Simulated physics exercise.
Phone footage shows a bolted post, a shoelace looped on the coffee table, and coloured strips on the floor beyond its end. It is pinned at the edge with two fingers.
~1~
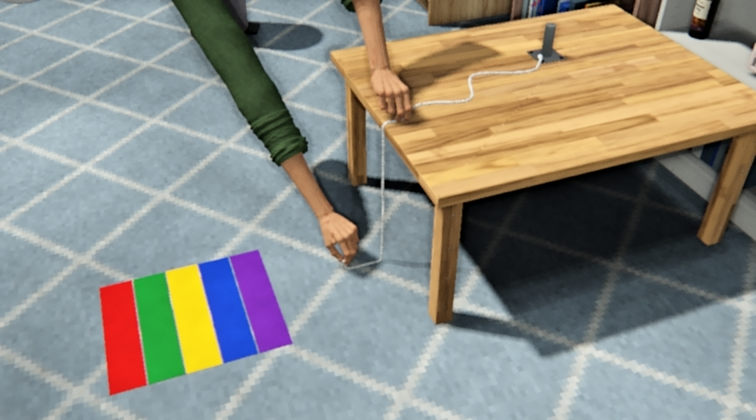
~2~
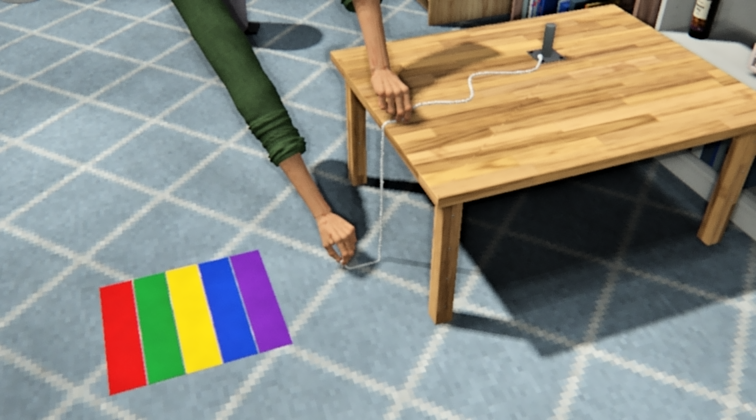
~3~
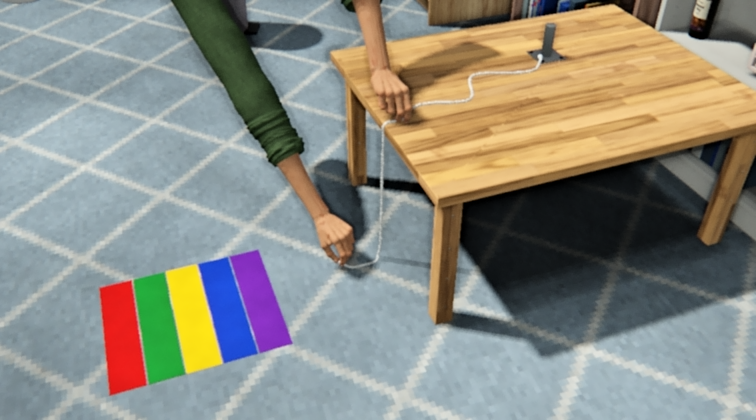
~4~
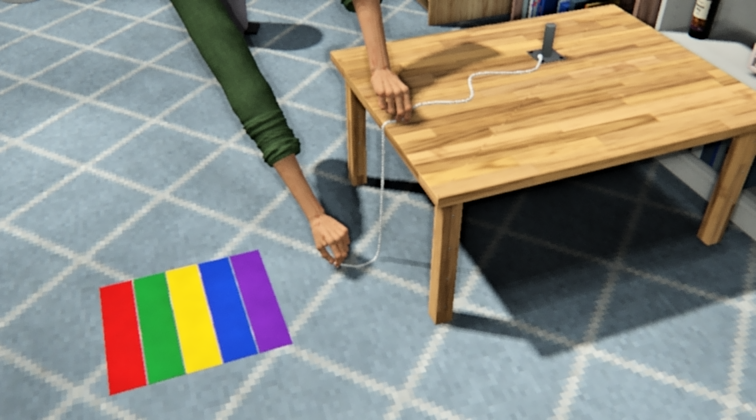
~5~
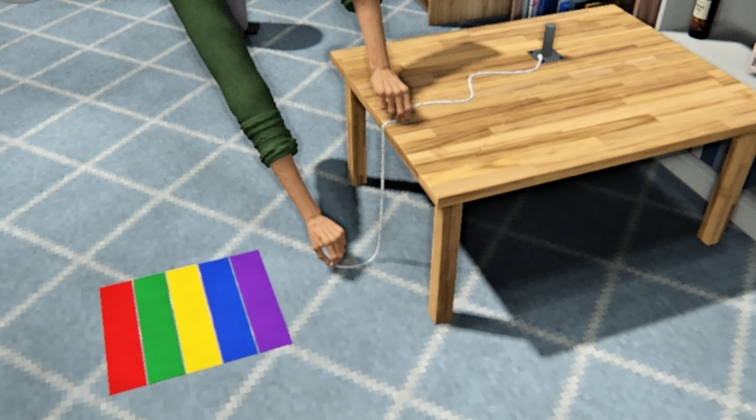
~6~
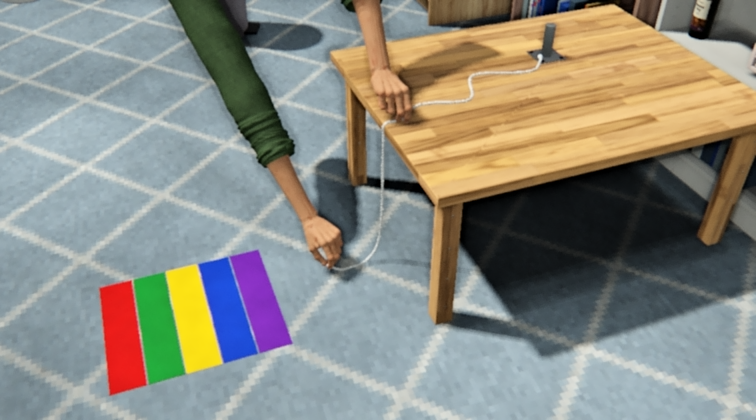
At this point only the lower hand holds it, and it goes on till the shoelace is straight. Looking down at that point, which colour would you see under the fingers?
You would see yellow.
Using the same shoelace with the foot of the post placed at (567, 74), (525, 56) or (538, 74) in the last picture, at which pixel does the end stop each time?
You'd get roughly (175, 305), (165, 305) and (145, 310), one for each try.
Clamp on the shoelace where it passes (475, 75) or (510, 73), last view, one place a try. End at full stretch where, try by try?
The spots come out as (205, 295) and (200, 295), in that order.
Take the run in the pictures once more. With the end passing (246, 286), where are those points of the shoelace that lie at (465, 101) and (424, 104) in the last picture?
First: (428, 101). Second: (395, 114).
Soon after, end near (246, 286); over purple.
After that, end near (210, 295); over blue.
At the stop, end near (188, 300); over yellow. It gets as far as the yellow strip.
